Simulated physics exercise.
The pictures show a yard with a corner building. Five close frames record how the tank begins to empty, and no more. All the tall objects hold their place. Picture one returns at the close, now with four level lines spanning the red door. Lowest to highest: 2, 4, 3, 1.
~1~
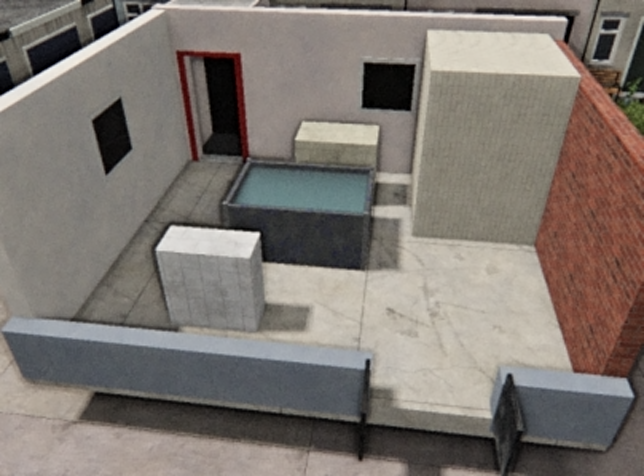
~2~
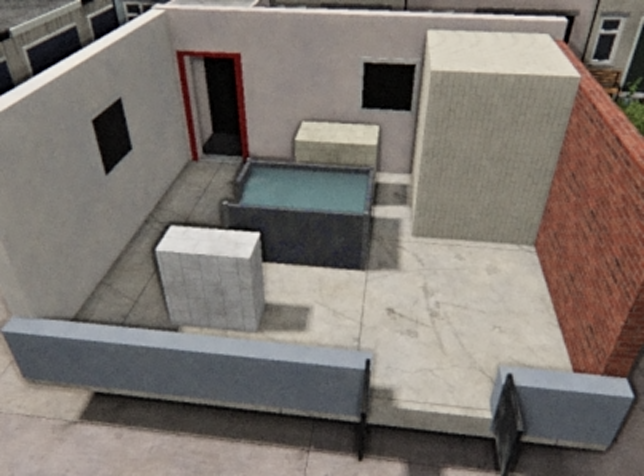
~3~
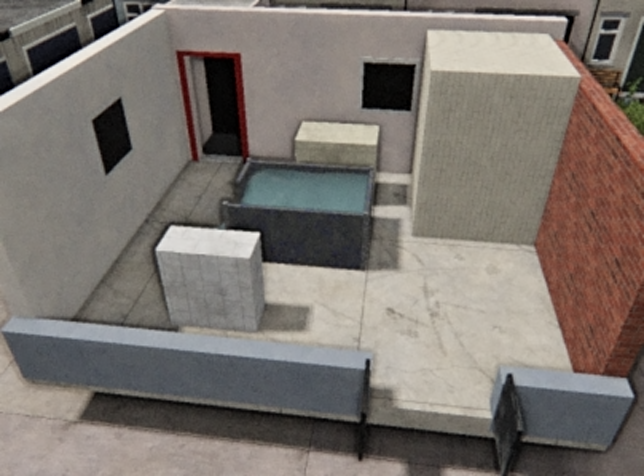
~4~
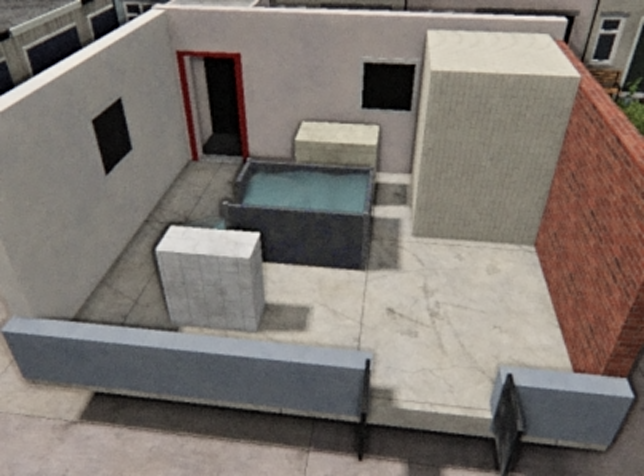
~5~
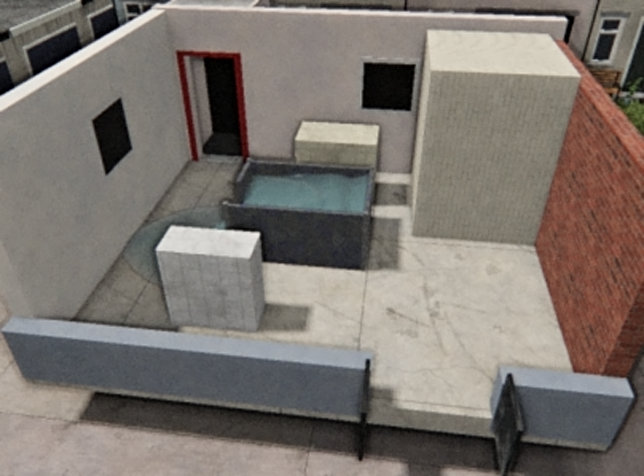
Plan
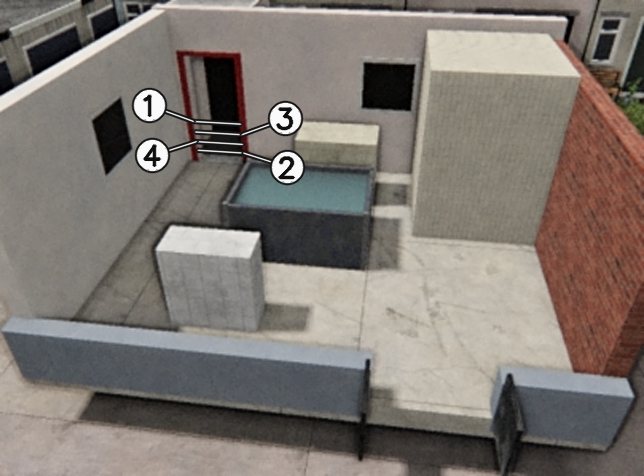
Walled yard with a corner building, water leaking from the left side of a dark tank and spreading across the ground.
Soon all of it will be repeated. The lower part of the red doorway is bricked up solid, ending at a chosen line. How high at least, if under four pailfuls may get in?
2 will do.
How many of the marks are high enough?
All of the four.
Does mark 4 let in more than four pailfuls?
No, not at all.
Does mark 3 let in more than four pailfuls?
No, not at all.
On the marked copy, 1 at (217, 122); 2 at (220, 151); 3 at (218, 133); 4 at (219, 143); from the bottom up 2, 4, 3, 1.
With 1, nothing gets over.
With 2, a splash gets over, under a bucket.
With 3, nothing gets over.
With 4, nothing gets over.
